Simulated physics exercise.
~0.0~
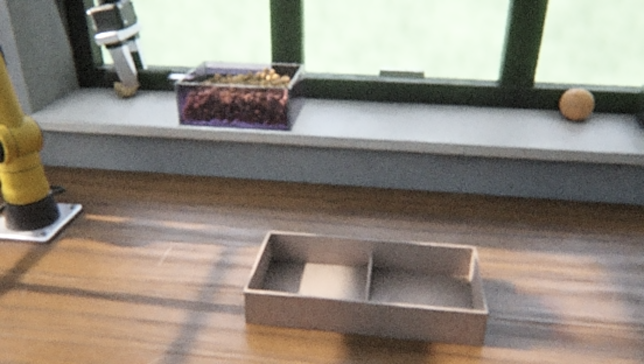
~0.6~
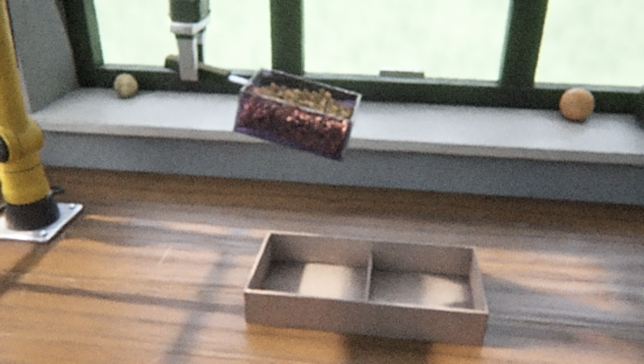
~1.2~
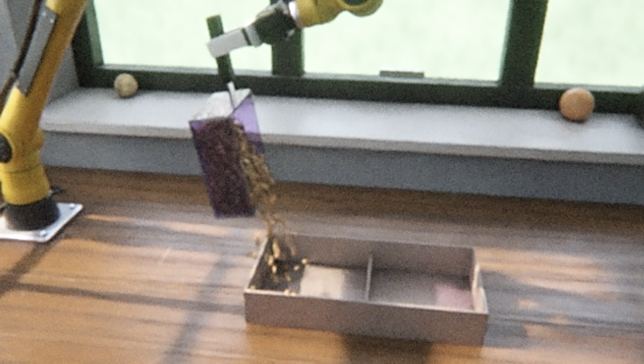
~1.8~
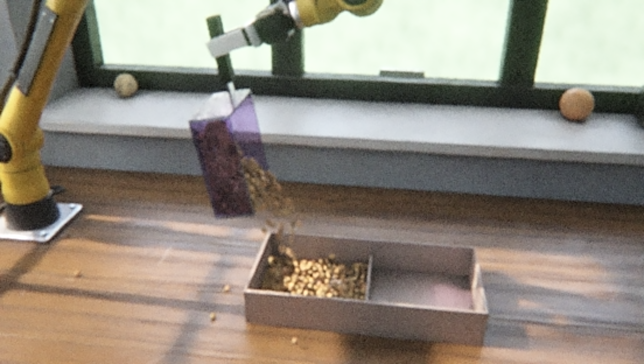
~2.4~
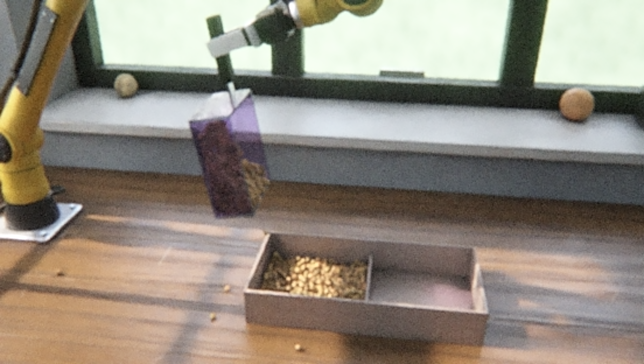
In the video, a yellow robot arm lifts a clear purplish box of chickpeas from a windowsill, moves it right, then tips it steeply above a divided crate on a wooden table; chickpeas pour into the left compartment, a few scatter on the table, and many remain in the tilted box.
